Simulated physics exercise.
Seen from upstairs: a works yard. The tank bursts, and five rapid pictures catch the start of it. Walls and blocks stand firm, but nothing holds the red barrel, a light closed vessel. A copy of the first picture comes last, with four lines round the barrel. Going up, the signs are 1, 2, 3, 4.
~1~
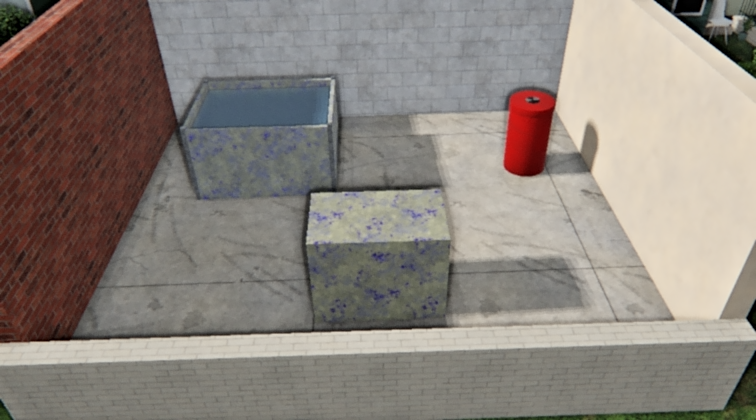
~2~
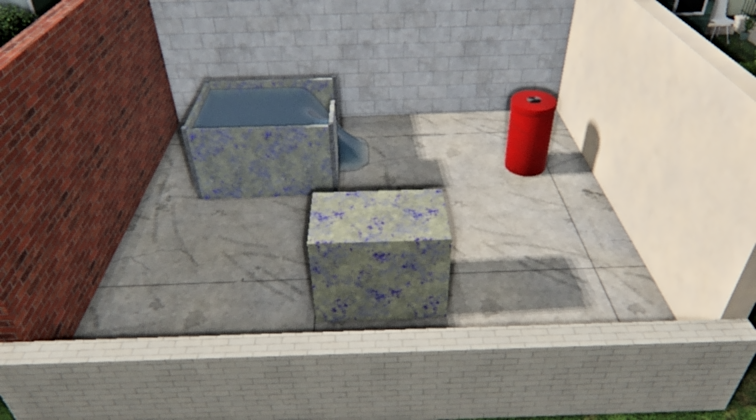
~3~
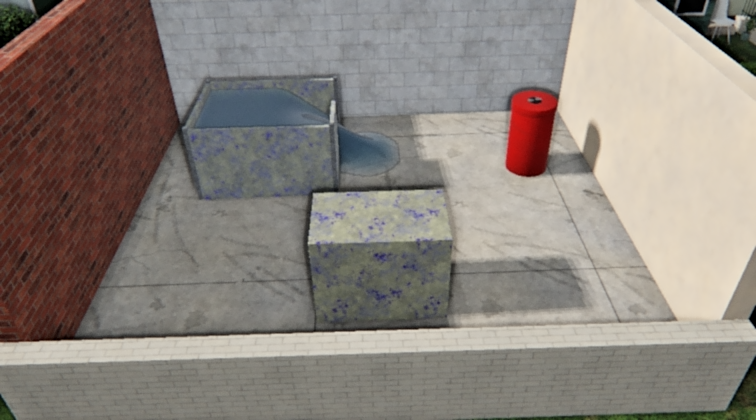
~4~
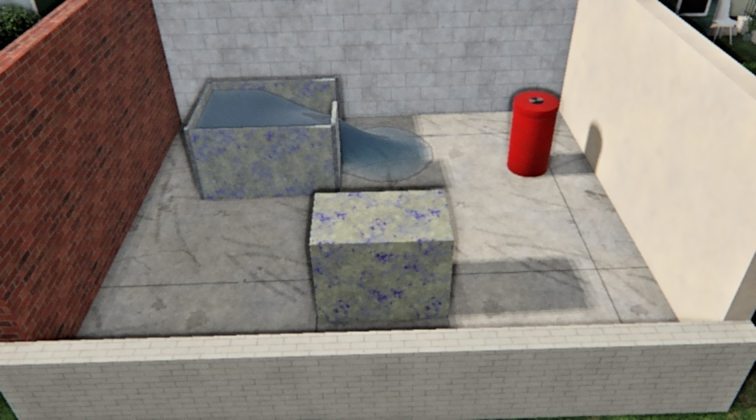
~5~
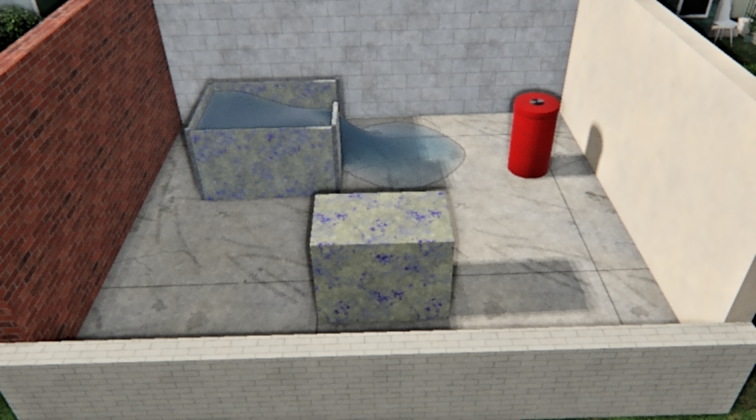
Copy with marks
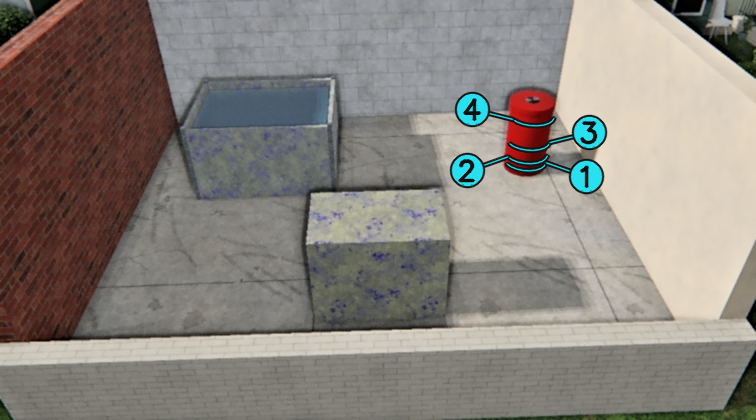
Water pours from the right side of a full tank and spreads across the yard.
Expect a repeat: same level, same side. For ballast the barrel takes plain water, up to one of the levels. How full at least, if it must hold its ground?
I would pick line 3.
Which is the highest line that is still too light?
It is 2.
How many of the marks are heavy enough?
Two of them.
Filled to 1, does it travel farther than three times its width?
Yes, clearly.
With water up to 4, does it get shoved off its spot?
No, not at all.
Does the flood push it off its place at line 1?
Yes, that goes wrong.
On the marked copy, 1 at (529, 170); 2 at (530, 163); 3 at (533, 150); 4 at (536, 125); from the bottom up 1, 2, 3, 4.
Choosing 1, it is pushed about 8 times its own width away.
Choosing 2, it is pushed about 3 times its own width away.
Choosing 3, it does not move.
Choosing 4, it does not move.
